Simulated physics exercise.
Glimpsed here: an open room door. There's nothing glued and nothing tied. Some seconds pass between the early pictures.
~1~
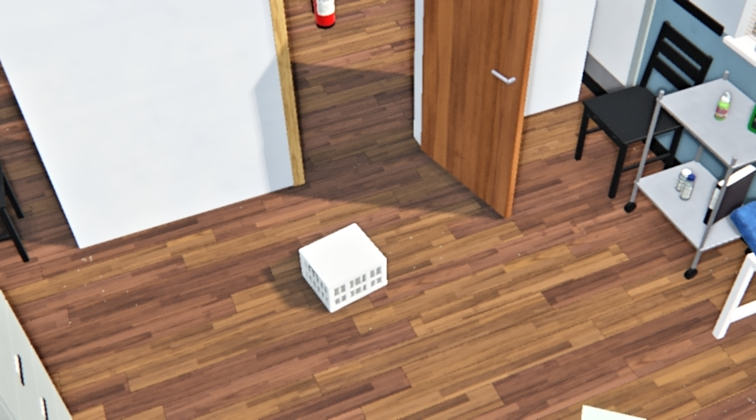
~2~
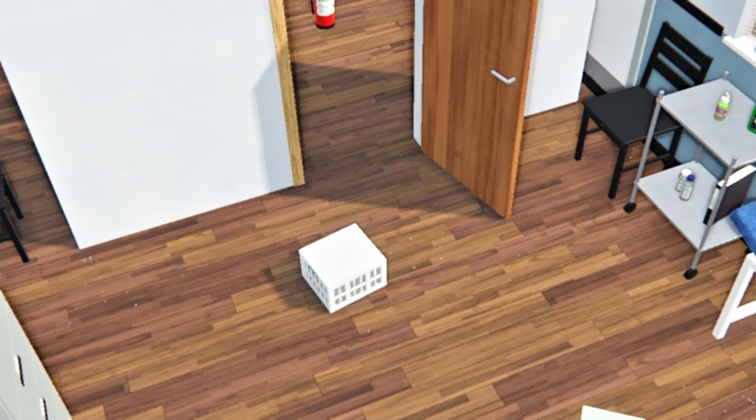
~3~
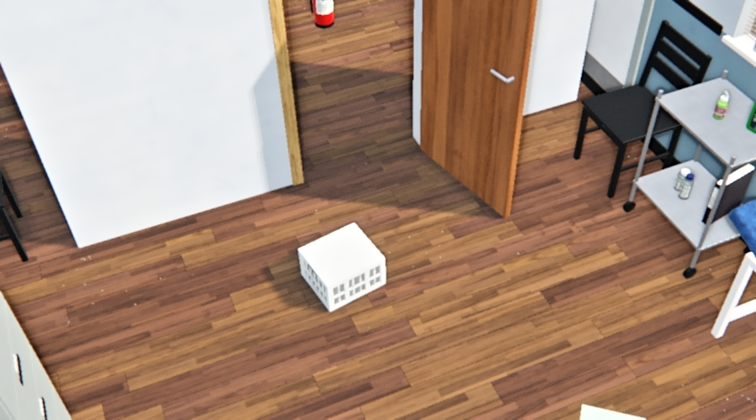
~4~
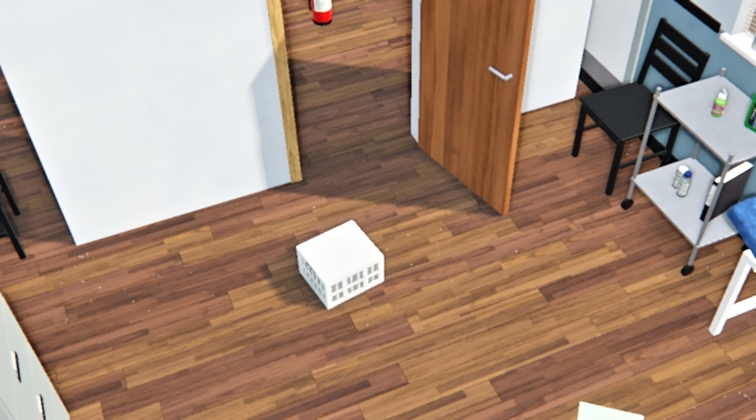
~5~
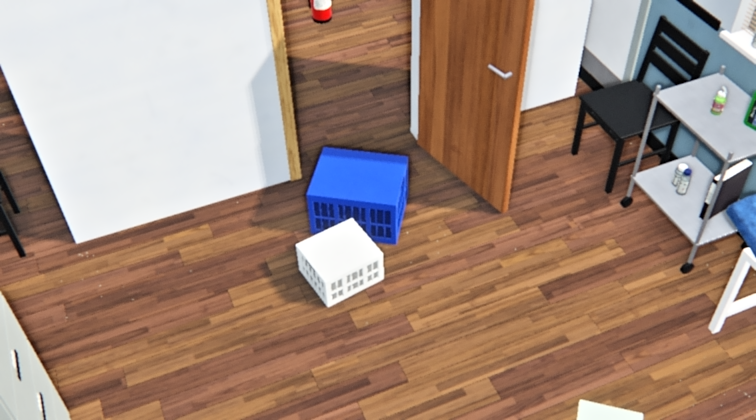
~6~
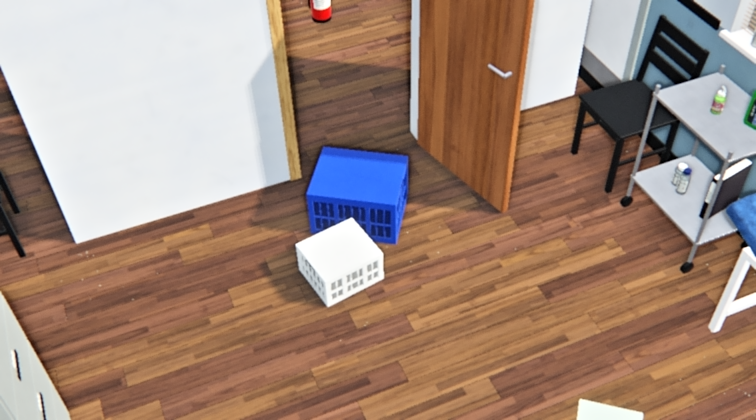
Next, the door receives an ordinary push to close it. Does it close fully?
The door never meets its frame.
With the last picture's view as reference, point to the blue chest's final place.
Around (350, 194).
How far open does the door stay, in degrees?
Open angle: About 55°.
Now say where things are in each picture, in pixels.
In the first frame, door wide open and still; white crate (343, 267).
In the second frame, door wide open and still; white crate (343, 267).
In the third frame, door wide open and still; white crate (342, 266).
In the fourth frame, door wide open and still; white crate (340, 264).
In the fifth frame, door wide open and still; white crate (340, 262).
In the sixth frame, door wide open and still; blue chest (359, 195); white crate (340, 262).
Then, 0.60 s after the last picture, door at 95°.
Then, 1.10 s after the last picture, door at 78°.
Then, 1.50 s after the last picture, door at 62°.
Then, 1.70 s after the last picture, door at 56°; blue chest slid a little near (354, 195).
At rest, door at 54°; both in place. Seen from the same camera at the end, blue chest near (350, 194).
